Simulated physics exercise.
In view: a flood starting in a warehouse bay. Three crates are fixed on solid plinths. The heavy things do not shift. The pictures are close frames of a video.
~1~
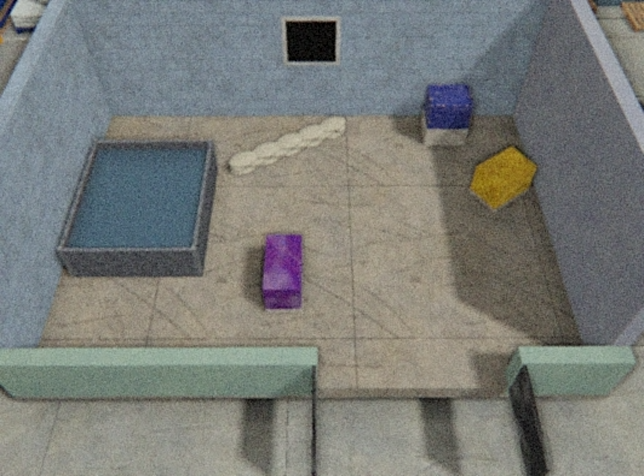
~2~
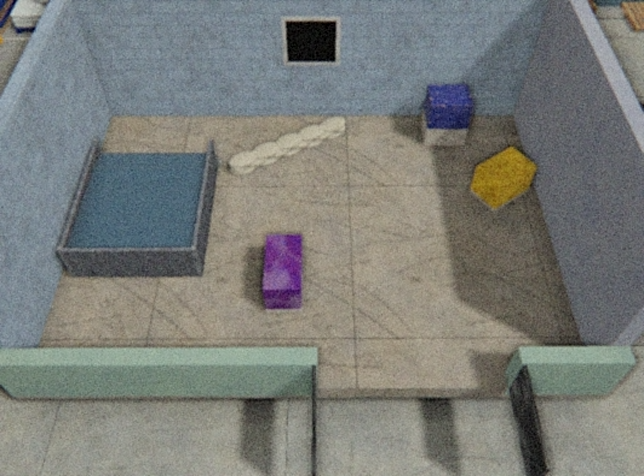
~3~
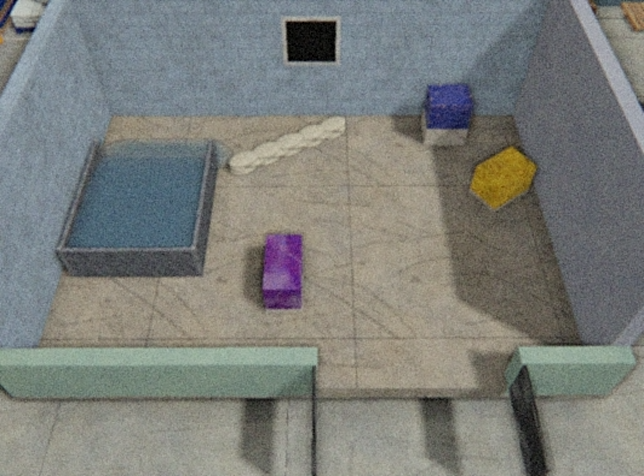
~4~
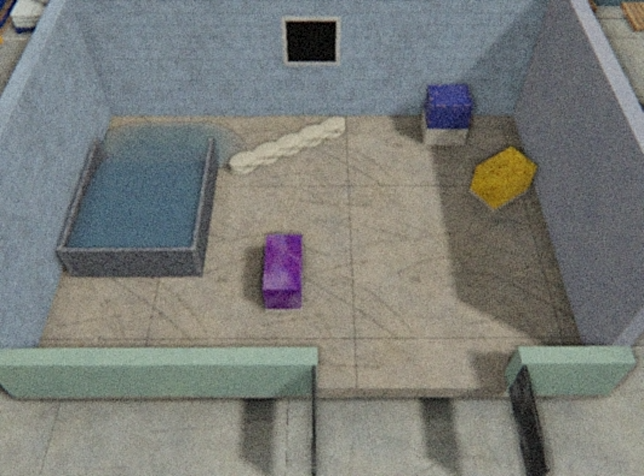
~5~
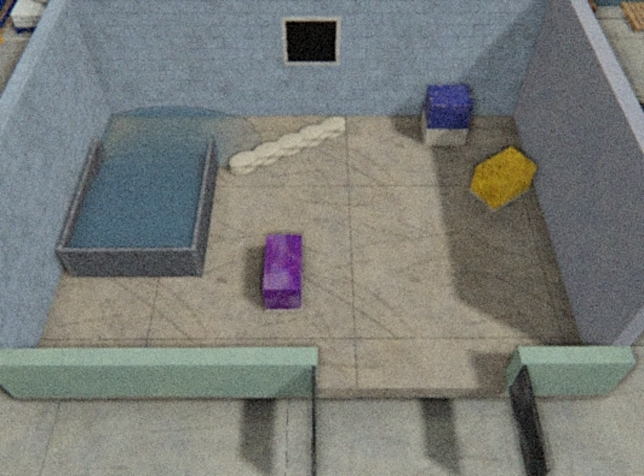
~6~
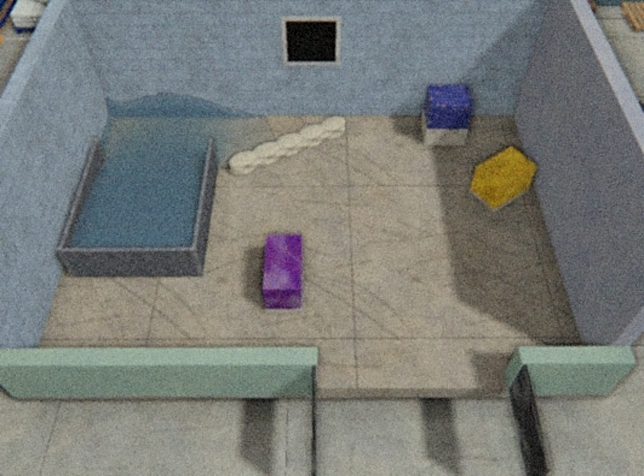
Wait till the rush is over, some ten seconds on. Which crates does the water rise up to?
In the end: The blue crate keeps dry; the purple crate keeps dry; the yellow crate is soaked.
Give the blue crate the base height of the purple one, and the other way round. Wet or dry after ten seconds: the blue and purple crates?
My reading: The blue crate is soaked; the purple crate stays dry.
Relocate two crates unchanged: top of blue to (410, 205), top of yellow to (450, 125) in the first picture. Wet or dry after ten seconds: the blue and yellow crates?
Blue is spared; yellow takes water.
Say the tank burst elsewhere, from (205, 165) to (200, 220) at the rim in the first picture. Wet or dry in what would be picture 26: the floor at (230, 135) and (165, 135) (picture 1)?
As listed: Clear, no water.
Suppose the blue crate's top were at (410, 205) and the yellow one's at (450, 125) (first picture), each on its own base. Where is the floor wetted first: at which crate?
The yellow-painted one.
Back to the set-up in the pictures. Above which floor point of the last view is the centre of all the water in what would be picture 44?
Close to (232, 191).
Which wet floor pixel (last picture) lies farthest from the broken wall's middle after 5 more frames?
At about (326, 121).
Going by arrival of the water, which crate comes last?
It is the one in purple.
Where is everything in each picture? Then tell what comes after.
In the first frame, the open tank at (142, 195) is whole and still.
In the second frame, the front is at a hidden place, out from the gap on the open tank's far side.
In the third frame, water pours out on the open tank's far side and has run to a hidden place.
In the fourth frame, the front is at (107, 134), out from the gap on the open tank's far side.
In the fifth frame, the front is at (239, 117), out from the gap on the open tank's far side.
In the sixth frame, the front is at (258, 117), out from the gap on the open tank's far side.
A moment on, water covers 10 % of the floor; the blue crate not reached, the purple crate not reached, the yellow crate not reached.
Next, water covers 15 % of the floor; the blue crate water round its plinth, the purple crate not reached, the yellow crate not reached.
Then, water covers 35 % of the floor; the blue crate water round its plinth, the purple crate not reached, the yellow crate water round its plinth.
Later, water covers 75 % of the floor; the blue crate water round its plinth, the purple crate water round its plinth, the yellow crate water round its plinth.
In the end, water covers 85 % of the floor; the blue crate stayed above the water, the purple crate stayed above the water, the yellow crate was topped.
